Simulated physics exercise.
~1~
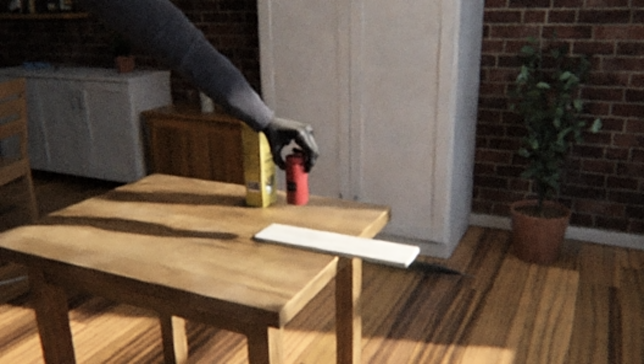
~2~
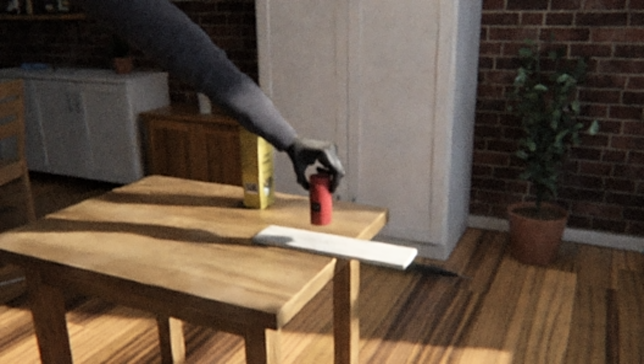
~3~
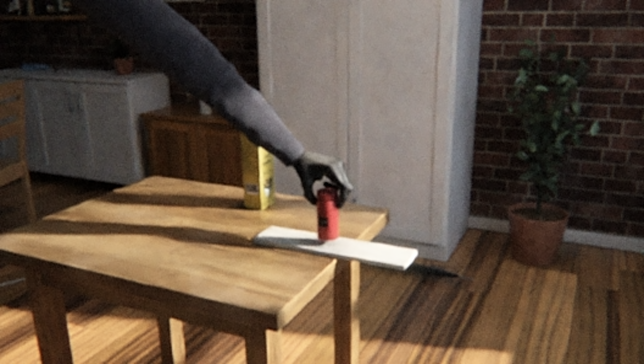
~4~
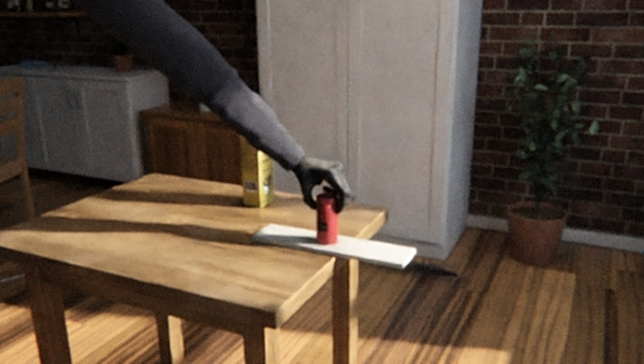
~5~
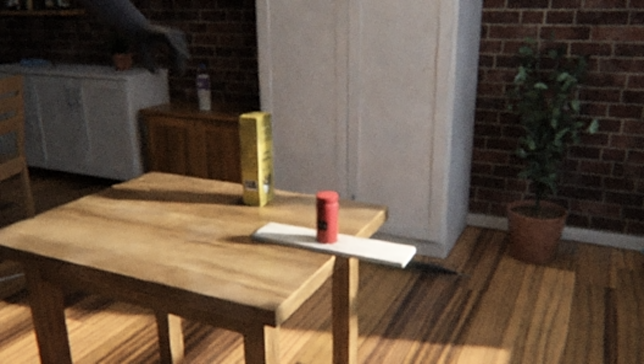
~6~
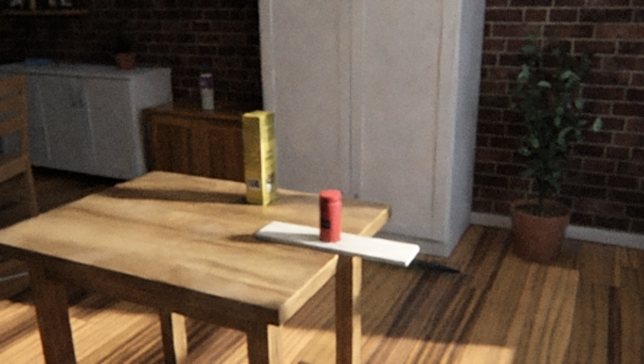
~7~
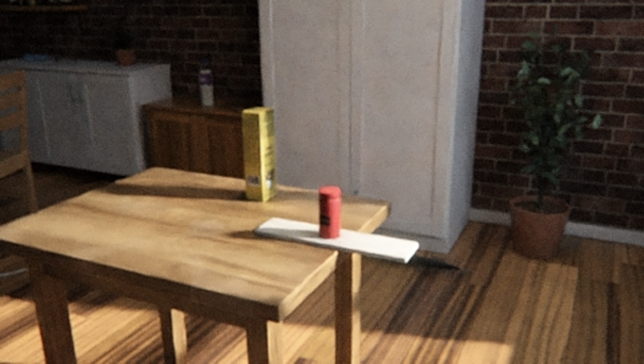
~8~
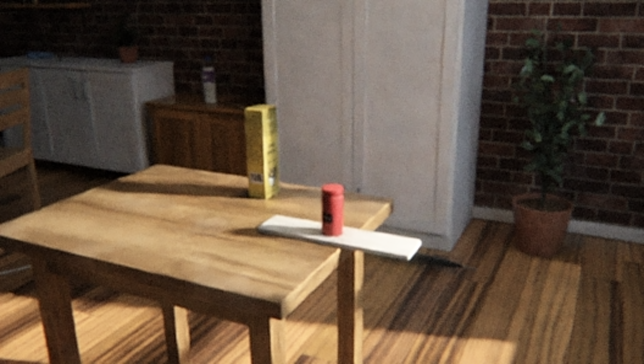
On a wooden table, a gloved hand sets a red shaker onto an overhanging white plank and withdraws, the plank staying balanced.
